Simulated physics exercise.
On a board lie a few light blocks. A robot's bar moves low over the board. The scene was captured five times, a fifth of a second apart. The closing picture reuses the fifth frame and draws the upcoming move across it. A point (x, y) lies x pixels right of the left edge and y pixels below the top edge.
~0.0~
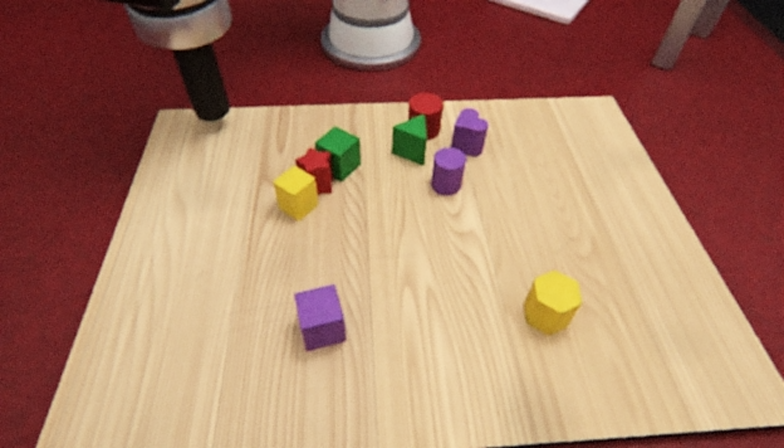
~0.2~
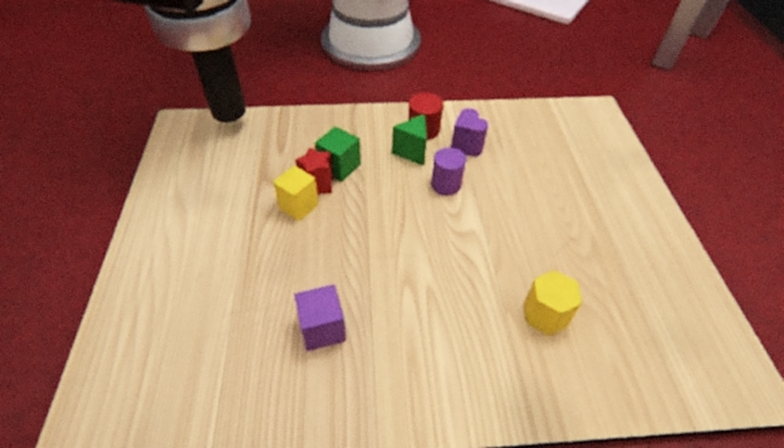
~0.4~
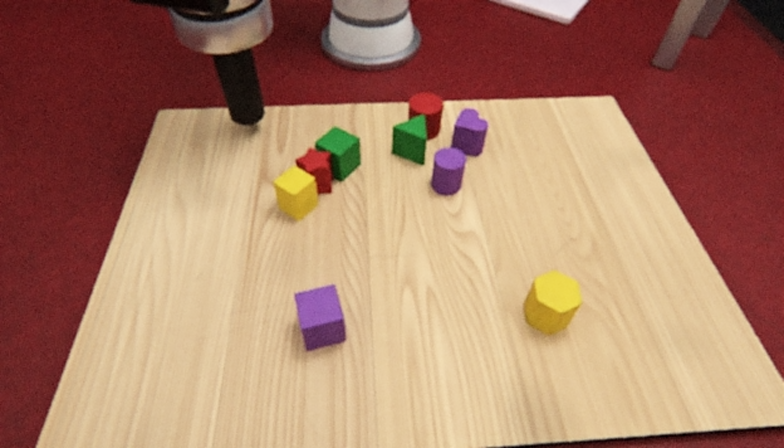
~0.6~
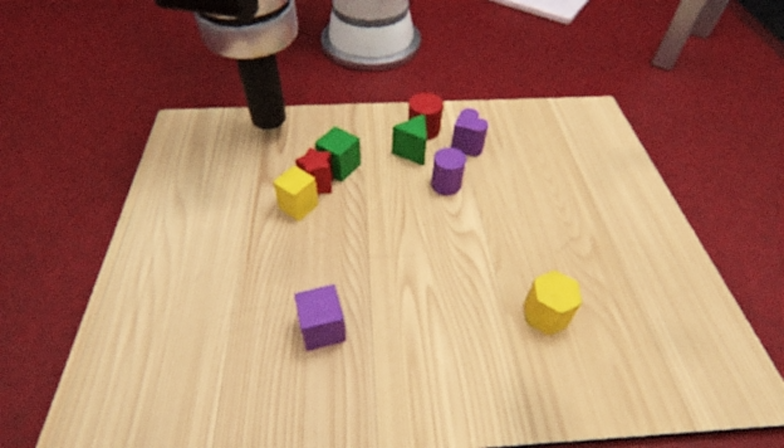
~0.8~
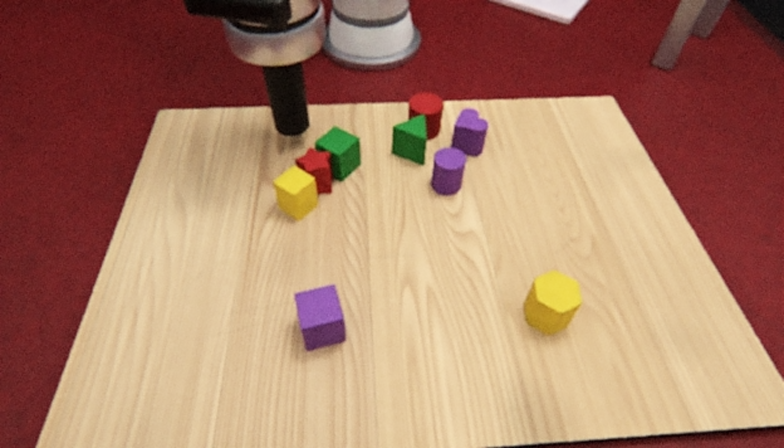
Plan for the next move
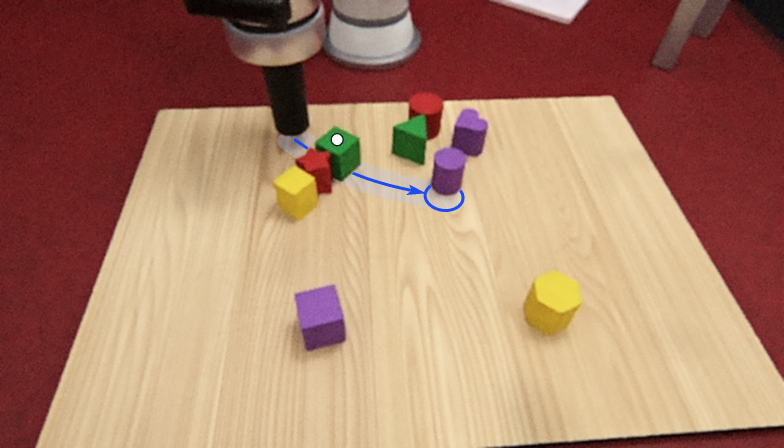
A robot's dark bar moves steadily rightward along the far left part of a wooden board, nearing the green cube and red star, while the scattered red, green, yellow and purple blocks all stay still.
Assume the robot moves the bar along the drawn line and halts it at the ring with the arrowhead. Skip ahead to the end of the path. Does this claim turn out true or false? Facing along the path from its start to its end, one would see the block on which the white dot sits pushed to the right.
Answer: True.
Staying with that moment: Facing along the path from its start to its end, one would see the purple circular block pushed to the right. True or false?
My answer: False.
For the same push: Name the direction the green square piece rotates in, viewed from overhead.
Clockwise.
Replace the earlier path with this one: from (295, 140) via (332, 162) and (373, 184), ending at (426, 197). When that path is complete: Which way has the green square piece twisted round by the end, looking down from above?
The block turns clockwise.
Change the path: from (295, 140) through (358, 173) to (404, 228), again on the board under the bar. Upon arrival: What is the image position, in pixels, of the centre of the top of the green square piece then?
Somewhere near (434, 226).
Drawn move, from (295, 140) by way of (335, 165) and (386, 184) to (444, 196); the dot is on the green square piece.
The first path, step by step. One third of the way, bar (334, 151); green square piece (360, 153).
Two thirds of the way, bar (387, 171); red star block (317, 160), turned 15° clockwise; green square piece (414, 177), turned 20° clockwise.
At the end, bar (446, 183); red star block (317, 160), turned 15° clockwise; green square piece (458, 198), turned 55° clockwise; green triangular piece still; purple circular block (476, 156).
